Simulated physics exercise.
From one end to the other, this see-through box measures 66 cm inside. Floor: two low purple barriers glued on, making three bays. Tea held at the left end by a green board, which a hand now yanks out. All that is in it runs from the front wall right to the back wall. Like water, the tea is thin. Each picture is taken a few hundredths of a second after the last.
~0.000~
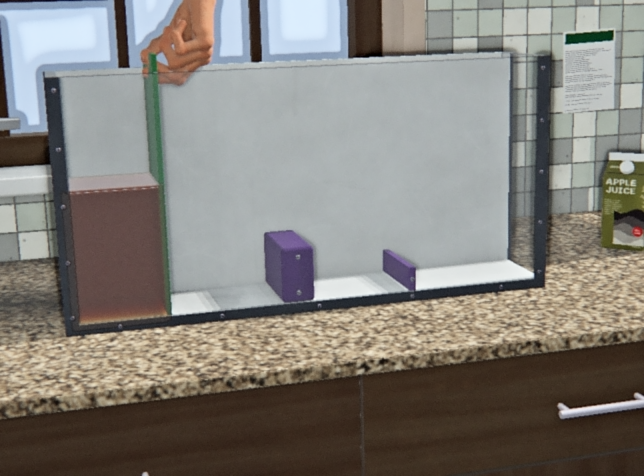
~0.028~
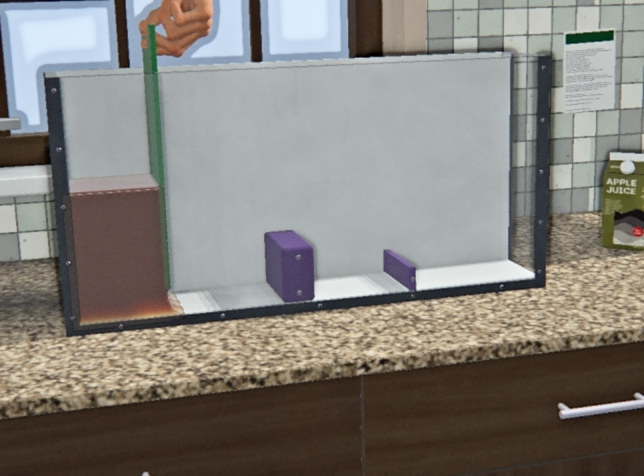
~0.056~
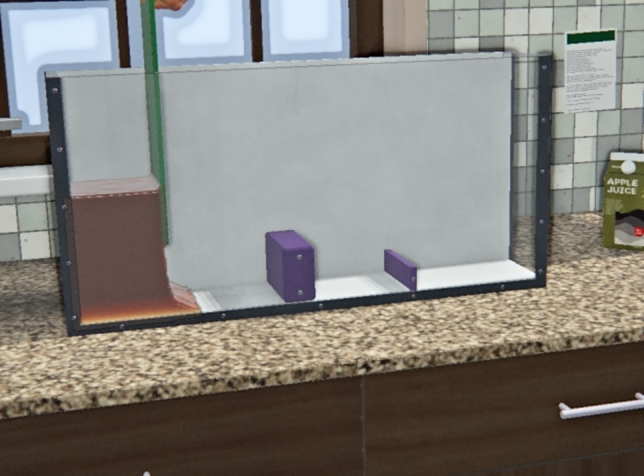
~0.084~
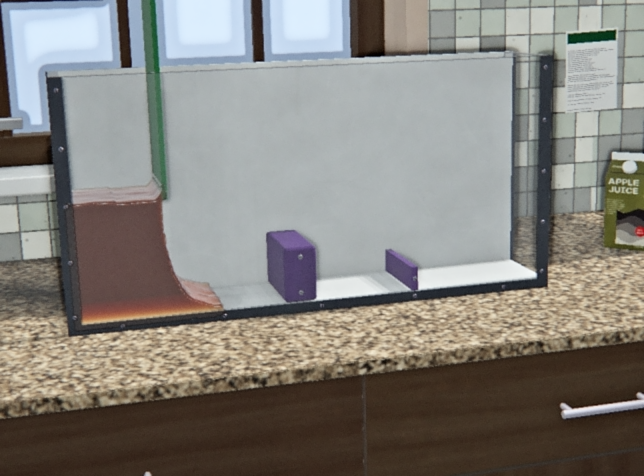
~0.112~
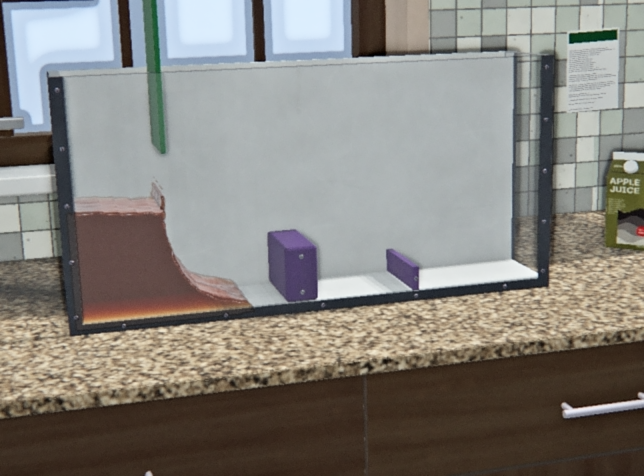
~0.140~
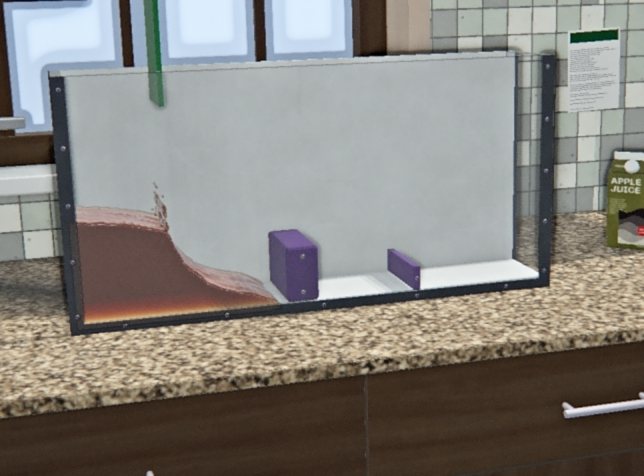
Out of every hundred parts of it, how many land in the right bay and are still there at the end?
Roughly 8 out of 100.
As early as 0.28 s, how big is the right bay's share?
Share below divider tops: Approx. 0 %.
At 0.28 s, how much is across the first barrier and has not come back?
It's close to 0 per cent by then.
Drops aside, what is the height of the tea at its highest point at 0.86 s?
Roughly 15.0 cm up.
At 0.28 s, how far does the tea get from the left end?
About 30 cm.
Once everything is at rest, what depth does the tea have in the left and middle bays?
Respectively 6.0 cm and 2.5 cm.
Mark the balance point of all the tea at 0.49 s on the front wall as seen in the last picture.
At about (238, 259).
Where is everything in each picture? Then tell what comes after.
The first frame shows the tea tops out at (74, 193) by the left wall; its leading edge has got to (167, 313); the board ends at (170, 314); the first barrier (broad) has its top at (298, 249); the second barrier (thin) has its top at (413, 269).
The second frame shows the tea tops out at (75, 194) by the left wall; its leading edge has got to (182, 312); the board ends at (169, 287).
The third frame shows the tea tops out at (76, 198) by the left wall; its leading edge has got to (201, 310); the board ends at (167, 243).
The fourth frame shows the tea tops out at (78, 205) by the left wall; its leading edge has got to (224, 308); the board ends at (165, 198).
The fifth frame shows the tea tops out at (80, 214) by the left wall; its leading edge has got to (249, 305); the board ends at (164, 152).
The sixth frame shows the tea tops out at (82, 224) by the left wall; its leading edge has got to (276, 302); the board is clear.
Then, 0.28 s in, the shares are 100, 0 and 0 per cent from left to right.
Then, 0.49 s in, the shares are 80, 20 and 0 per cent from left to right.
Then, 0.86 s in, the shares are 78, 15 and 7 per cent from left to right.
Finally, the split from left to right is 75, 17 and 8 per cent.
